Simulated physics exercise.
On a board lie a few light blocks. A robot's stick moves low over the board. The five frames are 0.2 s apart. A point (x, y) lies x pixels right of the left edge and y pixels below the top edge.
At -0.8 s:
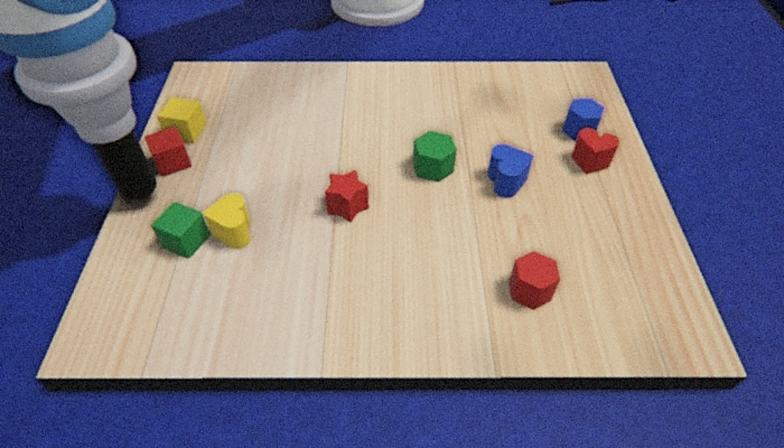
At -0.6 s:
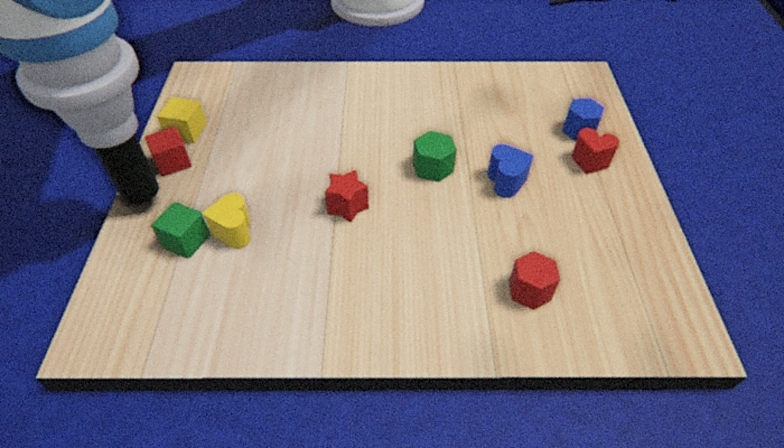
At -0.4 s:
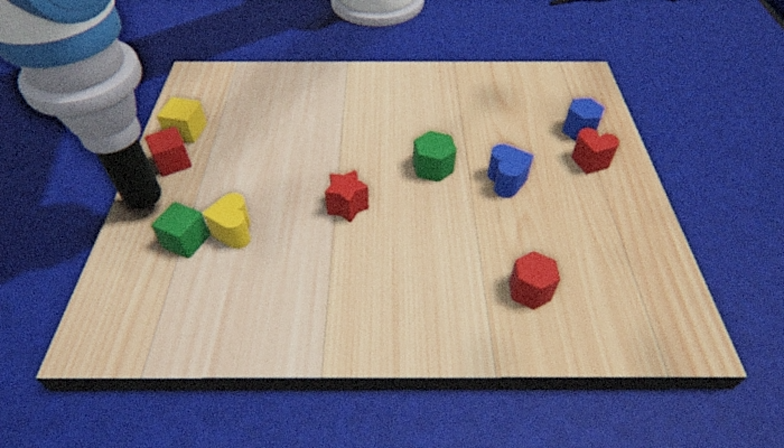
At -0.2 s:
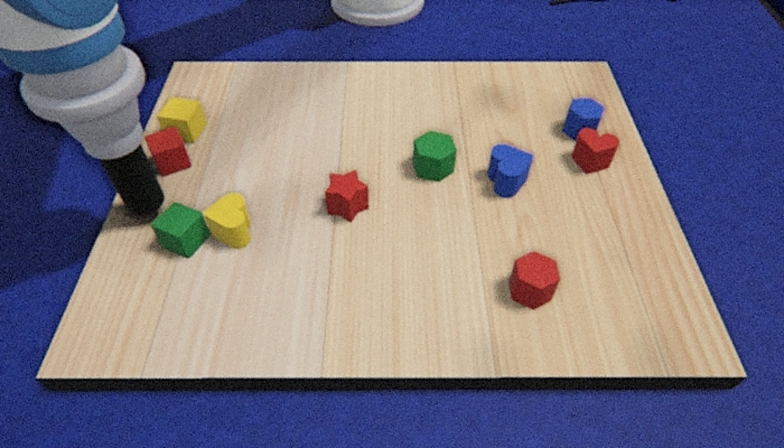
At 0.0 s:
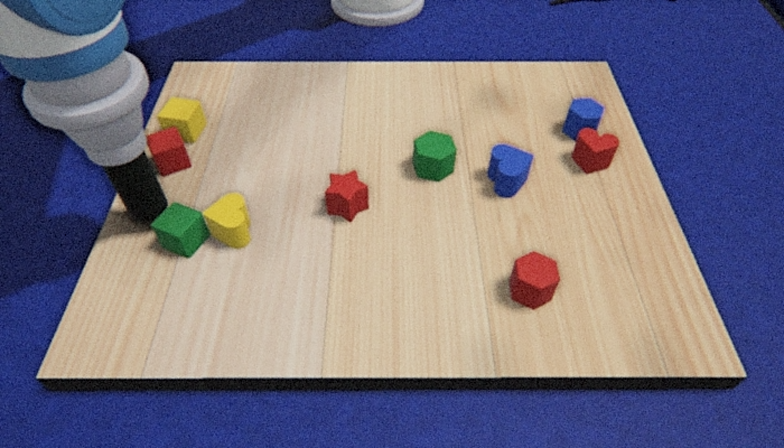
At first, a robot arm's dark stick rests low at the left edge of a wooden board scattered with red, green, blue and yellow blocks. The stick then creeps slightly down and to the right, drawing close to the green square block, while all the blocks stay still.
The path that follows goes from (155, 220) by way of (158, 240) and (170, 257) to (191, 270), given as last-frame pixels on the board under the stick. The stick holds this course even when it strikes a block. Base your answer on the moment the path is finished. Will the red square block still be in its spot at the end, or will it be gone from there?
The block in question stays where it was by the end.
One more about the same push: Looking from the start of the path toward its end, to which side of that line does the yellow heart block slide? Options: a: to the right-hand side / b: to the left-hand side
Answer: B.
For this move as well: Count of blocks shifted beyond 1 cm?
The answer is two blocks, counting only moves over 1 cm.
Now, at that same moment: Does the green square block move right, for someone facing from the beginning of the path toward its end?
No, that is not how it ends up.
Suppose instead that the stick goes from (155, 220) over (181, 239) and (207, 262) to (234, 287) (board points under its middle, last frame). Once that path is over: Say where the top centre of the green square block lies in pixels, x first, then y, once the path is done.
Top centre: (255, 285).
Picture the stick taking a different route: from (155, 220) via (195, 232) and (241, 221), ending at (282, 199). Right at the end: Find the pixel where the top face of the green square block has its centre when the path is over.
The middle of its upper face will lie at (204, 238).
On the path given first. Halfway along, stick (158, 240); green square block (192, 229), turned 40° anticlockwise; yellow heart block (236, 209).
At the end, stick (187, 260); red square block still; green square block (227, 234), turned 85° anticlockwise; yellow heart block (247, 207), turned 10° anticlockwise.
